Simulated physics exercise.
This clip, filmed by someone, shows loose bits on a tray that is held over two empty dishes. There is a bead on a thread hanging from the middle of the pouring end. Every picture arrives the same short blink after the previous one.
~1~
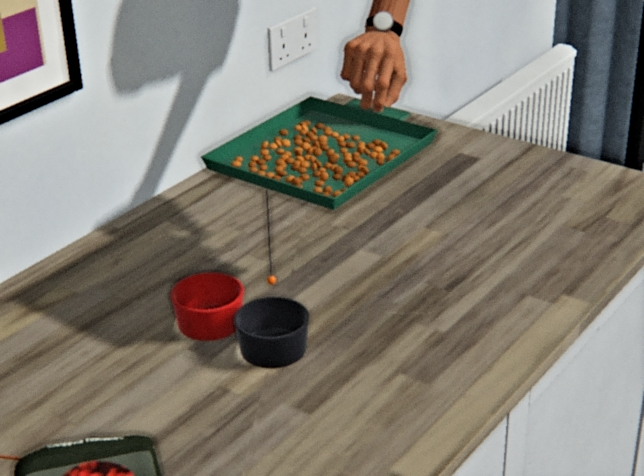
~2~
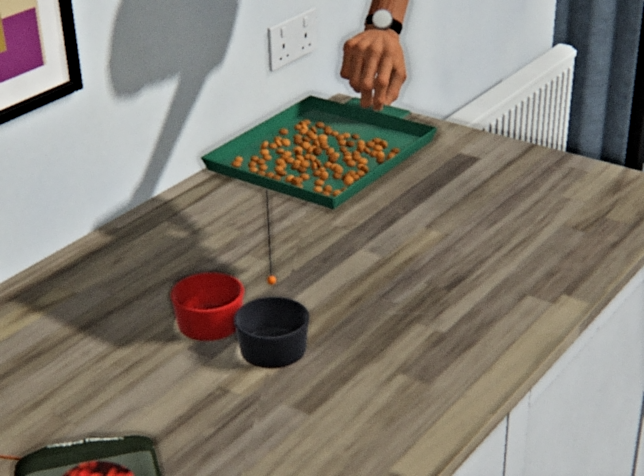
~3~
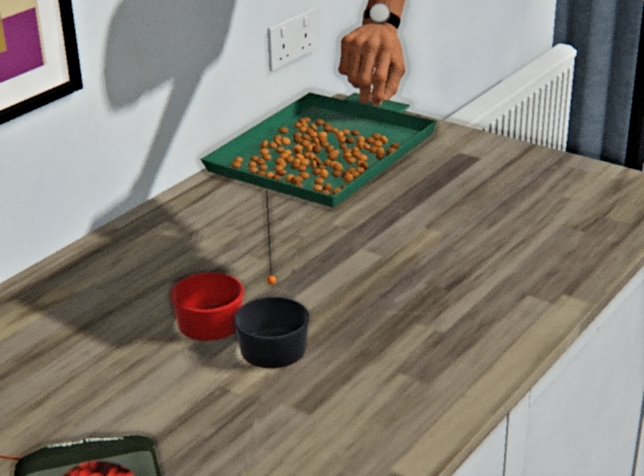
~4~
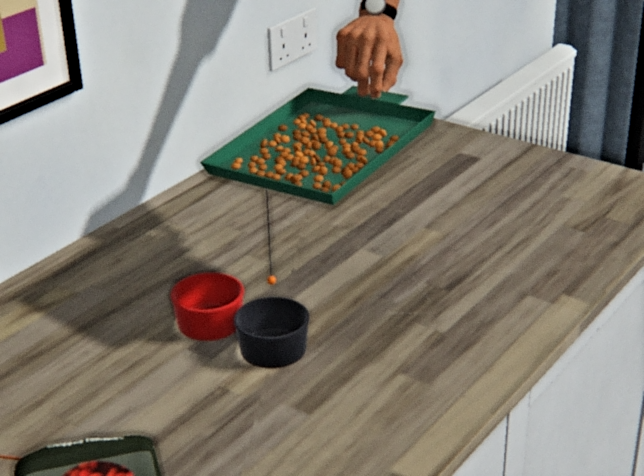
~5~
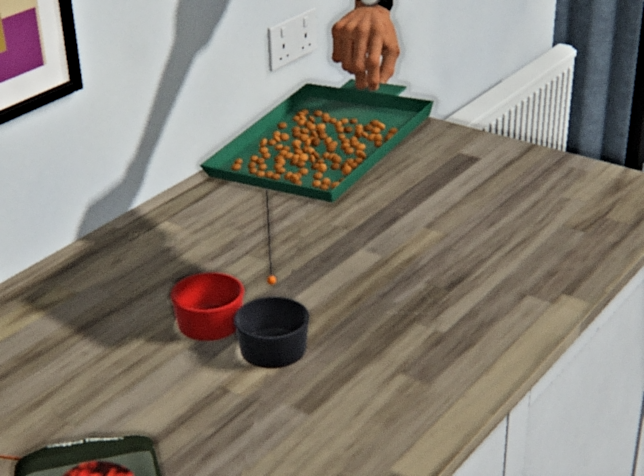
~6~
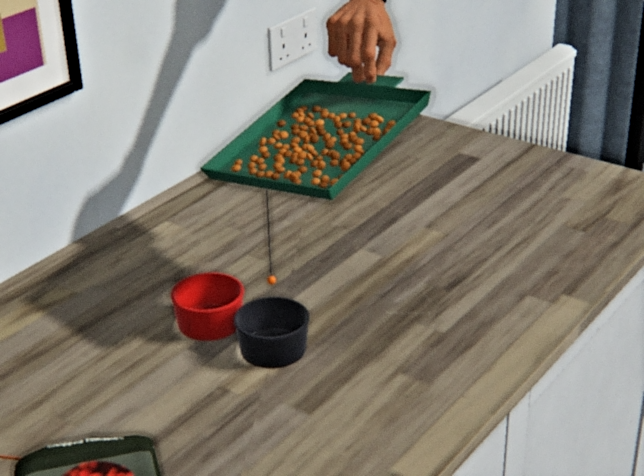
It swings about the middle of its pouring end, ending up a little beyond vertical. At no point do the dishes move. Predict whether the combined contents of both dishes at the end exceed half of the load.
The combined contents fall short of half.
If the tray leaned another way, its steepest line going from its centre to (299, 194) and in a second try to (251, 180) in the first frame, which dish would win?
Number one favours the right of the two; number two favours the left of the two.
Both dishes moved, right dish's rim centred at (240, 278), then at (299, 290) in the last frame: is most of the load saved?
First try: Higher than half; second try: Higher than half.
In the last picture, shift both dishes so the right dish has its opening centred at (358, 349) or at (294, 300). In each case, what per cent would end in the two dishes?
0 % and 90 %.
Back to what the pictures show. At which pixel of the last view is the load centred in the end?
It settles centred around (219, 300).
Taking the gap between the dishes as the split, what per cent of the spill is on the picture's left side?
That would be roughly 60 per cent.
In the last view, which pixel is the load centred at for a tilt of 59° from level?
Somewhere about (244, 167).
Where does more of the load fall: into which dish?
Pick: The one placed left.
Just after the last frame, tray tipped steeply; every one on the tray.
A moment on, tray tipped right over; about a tenth on the tray; roughly a third in the left dish; roughly a third outside both; roughly a quarter in the air.
Further on, tray tipped past a quarter turn; roughly a third in the left dish; roughly two thirds outside both.
When it is over, tray tipped past a quarter turn; not one in the right dish; roughly a third in the left dish; roughly two thirds outside both.
